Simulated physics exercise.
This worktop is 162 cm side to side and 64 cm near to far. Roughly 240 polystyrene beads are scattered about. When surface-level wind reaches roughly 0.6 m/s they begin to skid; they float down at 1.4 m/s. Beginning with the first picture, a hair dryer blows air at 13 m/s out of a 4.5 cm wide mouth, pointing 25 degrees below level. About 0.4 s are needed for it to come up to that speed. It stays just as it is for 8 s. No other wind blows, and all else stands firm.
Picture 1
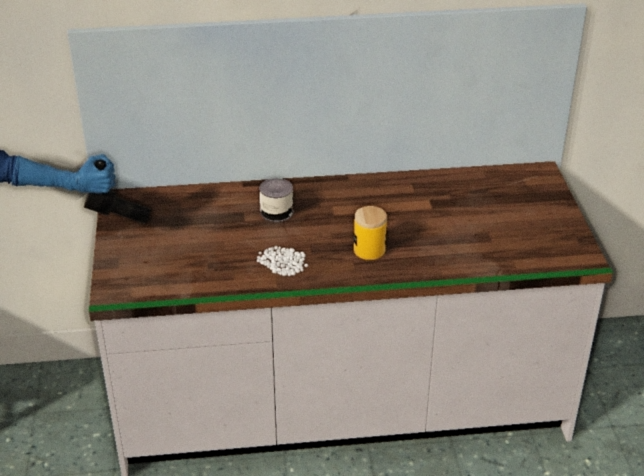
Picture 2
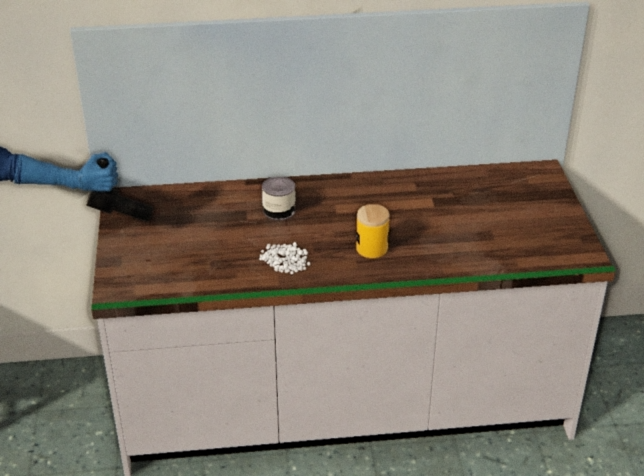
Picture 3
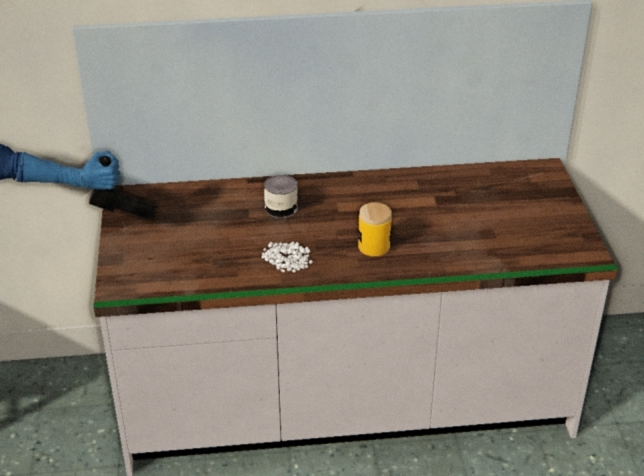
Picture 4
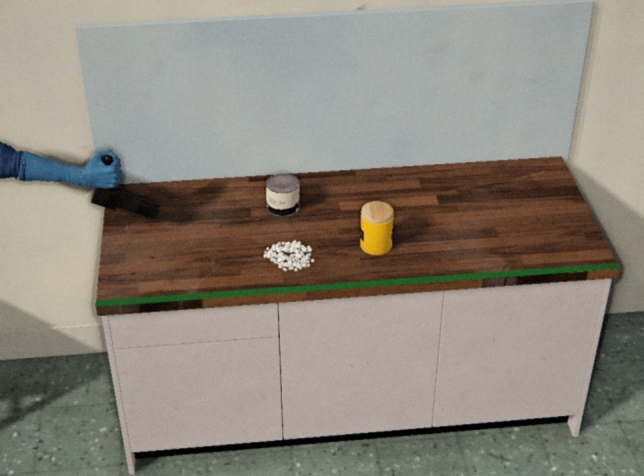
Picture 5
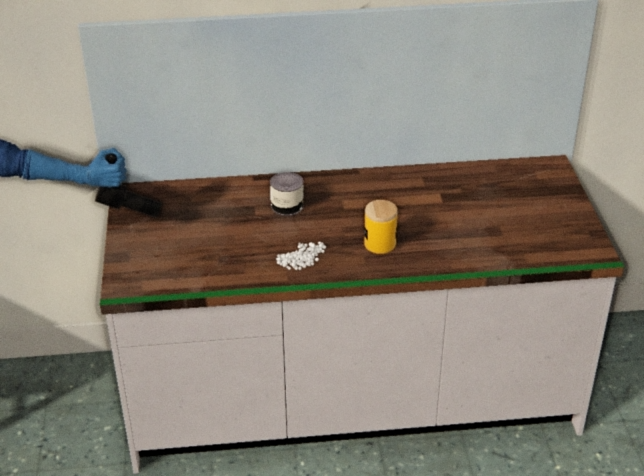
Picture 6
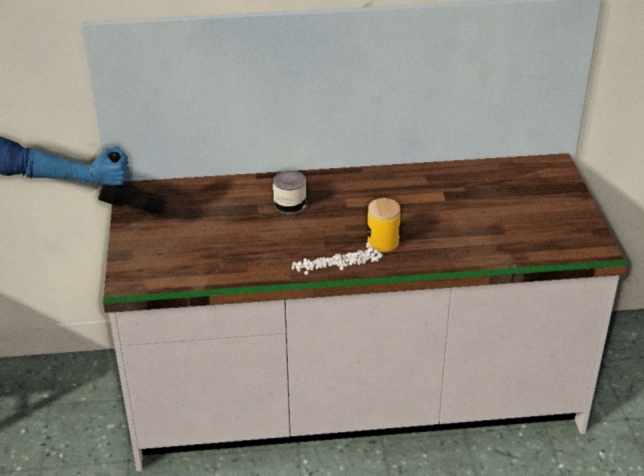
White beads lie in a loose patch on a dark wooden worktop above pale cabinets, seen from above and in front. At left, a blue-gloved hand holds a black hair dryer, with a pale-labelled tin behind the beads, a yellow jar to their right and a green front edge. The beads rest at first, then skid right, stretching into a streak by the jar's foot, as the camera drifts slightly.
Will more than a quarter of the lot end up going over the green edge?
The share over that edge tops a quarter.
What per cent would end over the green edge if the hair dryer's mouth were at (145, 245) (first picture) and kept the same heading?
That would come to roughly 40 %.
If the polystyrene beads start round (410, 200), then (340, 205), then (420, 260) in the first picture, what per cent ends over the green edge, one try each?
Taking the three spots in order, you'd get around 0 percent, 0 percent and 30 percent.
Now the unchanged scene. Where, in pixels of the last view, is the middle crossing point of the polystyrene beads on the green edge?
Around (411, 281).
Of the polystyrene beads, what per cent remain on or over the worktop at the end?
Close to 5 in a hundred are still there.
Then, 1.2 s after the last picture, 95 % are over the green edge; 96 % have settled or left.
Then, 2.2 s after the last picture, 95 % are over the green edge; 97 % have settled or left.
Then, 4.0 s after the last picture, 95 % are over the green edge; 98 % have settled or left.
Then, 7.6 s after the last picture, at the end, 95 % are over the green edge.
